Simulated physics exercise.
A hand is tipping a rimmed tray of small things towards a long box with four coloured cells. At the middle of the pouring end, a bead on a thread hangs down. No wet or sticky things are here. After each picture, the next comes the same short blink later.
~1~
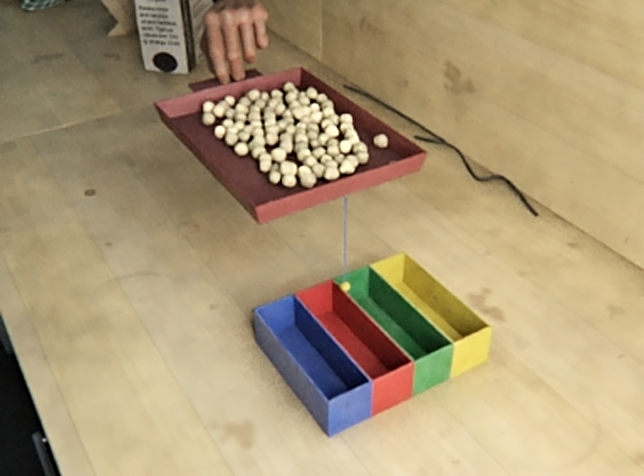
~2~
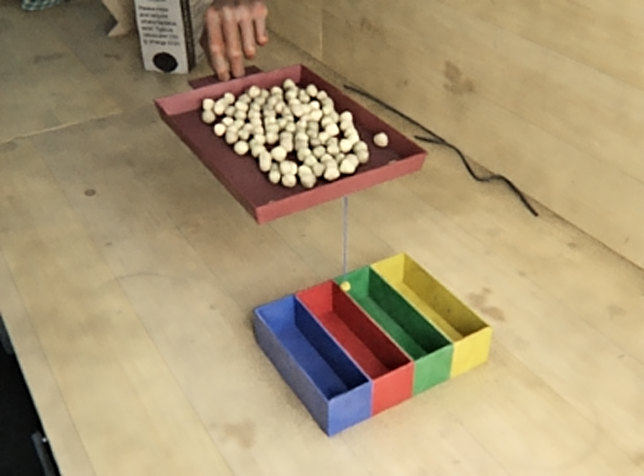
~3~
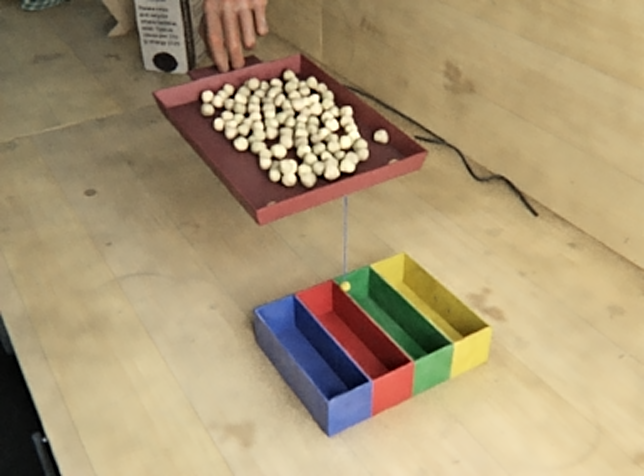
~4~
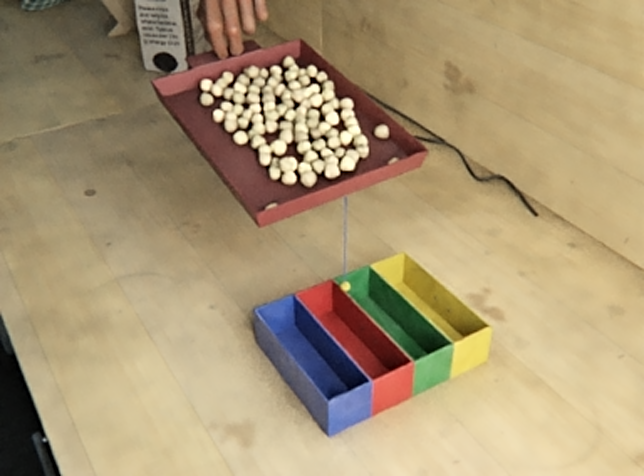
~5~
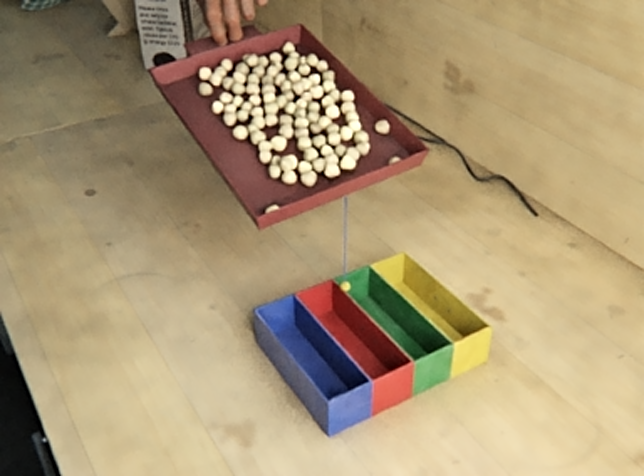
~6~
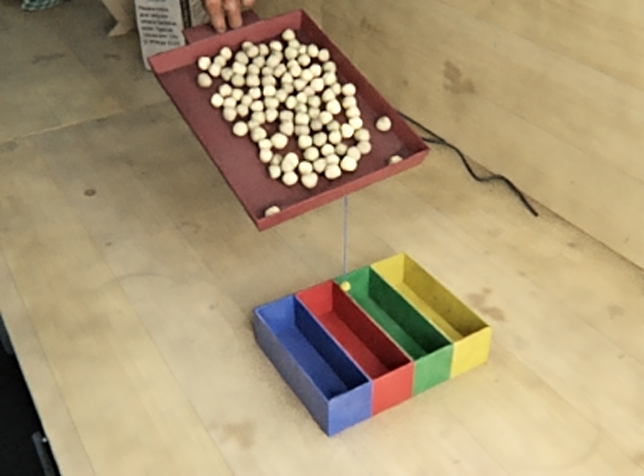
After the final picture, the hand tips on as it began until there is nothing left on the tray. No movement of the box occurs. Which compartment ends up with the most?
The blue one.
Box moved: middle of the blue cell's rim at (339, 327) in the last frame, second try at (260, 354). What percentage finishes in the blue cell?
About 20 per cent, then about 20 per cent.
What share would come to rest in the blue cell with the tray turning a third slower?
Close to 40 per cent.
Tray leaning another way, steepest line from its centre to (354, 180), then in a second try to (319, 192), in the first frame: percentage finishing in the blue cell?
10 % and 20 %.
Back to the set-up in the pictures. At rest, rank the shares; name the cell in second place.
That would be that red cell, just behind the top one.
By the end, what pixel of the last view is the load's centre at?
Roughly at pixel (324, 379).
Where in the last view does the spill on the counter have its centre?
Roughly at (281, 443).
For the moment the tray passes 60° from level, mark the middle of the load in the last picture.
(302, 144).
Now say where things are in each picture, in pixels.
Corners of the pouring end at (258, 203) and (421, 151), level; middle of the load at (291, 130), macadamia nuts; bead on its thread at (345, 287); blue cell at (350, 406); red cell at (393, 386); green cell at (433, 367); yellow cell at (471, 349), in the first frame.
Corners of the pouring end at (258, 204) and (421, 151), level; middle of the load at (291, 129), in the second frame.
Corners of the pouring end at (259, 206) and (422, 150), tipped barely, lowest at the left corner; middle of the load at (291, 123), in the third frame.
Corners of the pouring end at (259, 210) and (422, 149), tipped a little, lowest at the left corner; middle of the load at (290, 116), in the fourth frame.
Corners of the pouring end at (259, 213) and (423, 148), tipped a little, lowest at the left corner; middle of the load at (291, 108), in the fifth frame.
Corners of the pouring end at (260, 216) and (424, 148), tipped clearly, lowest at the left corner; middle of the load at (291, 102); blue cell at (350, 406); red cell at (393, 386); green cell at (433, 367); yellow cell at (471, 349), in the sixth frame.
Soon after the last picture, tray tipped steeply; all on the tray.
A little later, tray tipped right over; all on the tray.
Later still, tray tipped past a quarter turn; about a third in the blue cell; about a quarter in the red cell; a small part in the green cell; about a third falling or outside the box.
At rest, tray tipped past a quarter turn; about a third in the blue cell; about a quarter in the red cell; a small part in the green cell; none in the yellow cell; about a third outside the box.
